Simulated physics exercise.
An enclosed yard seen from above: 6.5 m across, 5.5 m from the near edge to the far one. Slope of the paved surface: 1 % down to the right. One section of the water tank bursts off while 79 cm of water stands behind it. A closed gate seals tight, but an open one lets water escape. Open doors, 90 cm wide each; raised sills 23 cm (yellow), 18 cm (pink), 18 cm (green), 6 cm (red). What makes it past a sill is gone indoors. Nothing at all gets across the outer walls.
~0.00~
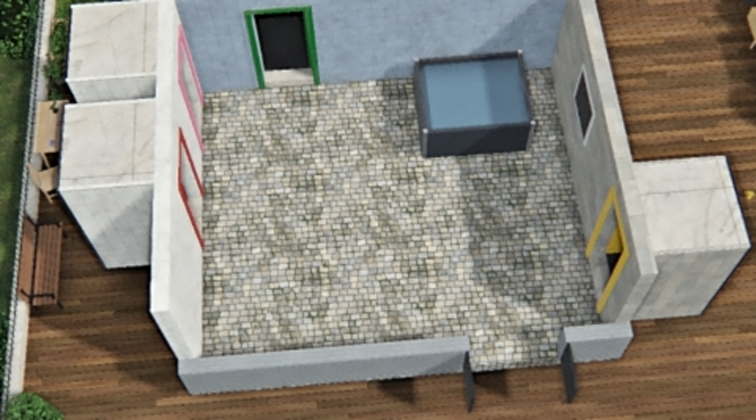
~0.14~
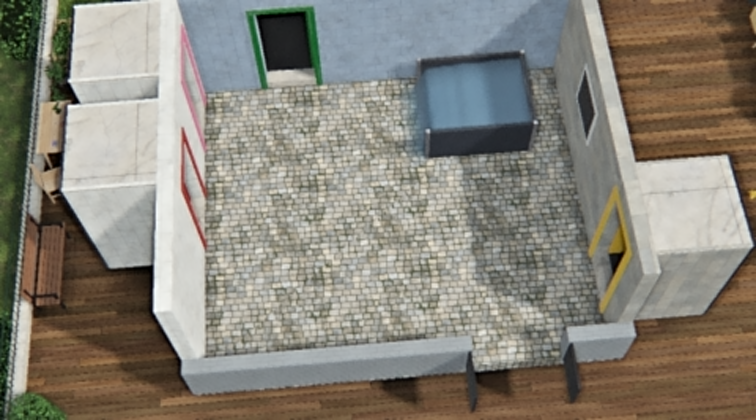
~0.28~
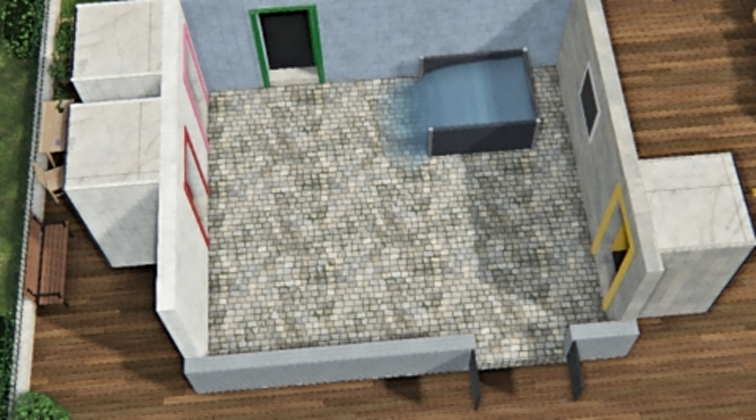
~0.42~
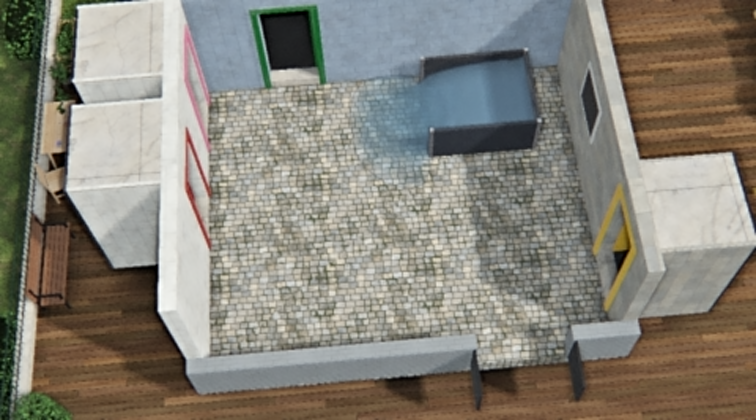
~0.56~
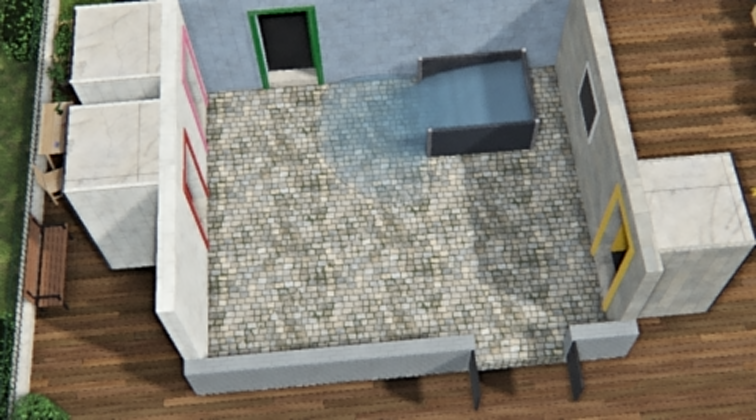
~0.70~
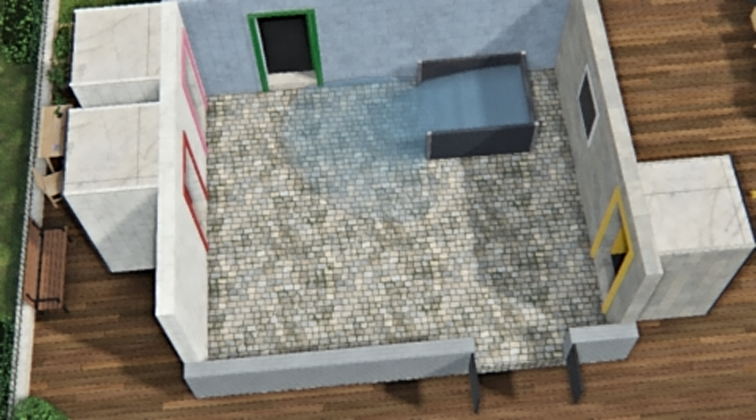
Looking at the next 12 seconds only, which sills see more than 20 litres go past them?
My prediction: At the yellow door the limit will hold. At the pink door the limit will be broken. At the green door the limit will hold. At the red door the limit will be broken.
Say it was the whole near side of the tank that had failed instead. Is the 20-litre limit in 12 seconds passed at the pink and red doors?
At pink the amount is beneath the mark, while at red it is beneath the mark.
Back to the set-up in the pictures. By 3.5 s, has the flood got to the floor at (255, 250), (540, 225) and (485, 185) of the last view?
Respectively: Got hit, was missed, was missed.
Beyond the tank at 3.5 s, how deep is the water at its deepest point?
Around 24 centimetres deep.
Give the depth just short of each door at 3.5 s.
Depth readings (cm): Yellow = 0; pink = 22; green = 8; red = 12.
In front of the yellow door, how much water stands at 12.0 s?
I'd put it at around 10.5 cm deep.
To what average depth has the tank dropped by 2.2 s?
It averages close to 21 centimetres.
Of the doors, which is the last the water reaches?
Yellow.
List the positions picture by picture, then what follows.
In the first picture, still water, 79 cm deep, in the water tank at (473, 94).
In the second picture, water pours out at (424, 114) and has run 0.8 m, to (424, 161); typically 10 cm deep outside, 79 cm at the water tank's back.
In the third picture, water pours out at (427, 113) and has run 1.1 m, to (404, 167); typically 13 cm deep outside, 78 cm at the water tank's back.
In the fourth picture, the front is at (386, 178), 1.4 m from the gap at (428, 115); 2.5 m2 of floor is under water; 72 cm left at the back of the water tank.
In the fifth picture, water pours out at (426, 116) and has run 2.0 m, to (320, 137); typically 9 cm deep outside, 67 cm at the water tank's back.
In the sixth picture, the front is at (287, 146), 2.6 m from the gap at (425, 118); 5.8 m2 of floor is under water; 66 cm left at the back of the water tank.
After 1.4 s water covers 35 % of the floor and is deepest (42 cm) near (206, 97); yellow door not reached, pink door 32 cm at the sill, 5 L in, green door 15 cm at the sill, 0 L in, red door 4 cm at the sill, 0 L in.
After 2.2 s water covers 45 % of the floor and is deepest (40 cm) near (207, 130); yellow door not reached, pink door 39 cm at the sill, 82 L in, green door 14 cm at the sill, 0 L in, red door 19 cm at the sill, 29 L in.
After 3.5 s water covers 50 % of the floor and is deepest (24 cm) near (209, 365); yellow door not reached, pink door 22 cm at the sill, 170 L in, green door 8 cm at the sill, 0 L in, red door 12 cm at the sill, 89 L in.
After 7.0 s water covers 85 % of the floor and is deepest (13 cm) near (594, 331); yellow door 13 cm at the sill, 0 L in, pink door 5 cm at the sill, 177 L in, green door 5 cm at the sill, 0 L in, red door 4 cm at the sill, 104 L in.
After 12.0 s water covers 95 % of the floor and is deepest (16 cm) near (561, 118); yellow door 10 cm at the sill, 0 L in, pink door 1 cm at the sill, 177 L in, green door 2 cm at the sill, 0 L in, red door 2 cm at the sill, 104 L in.
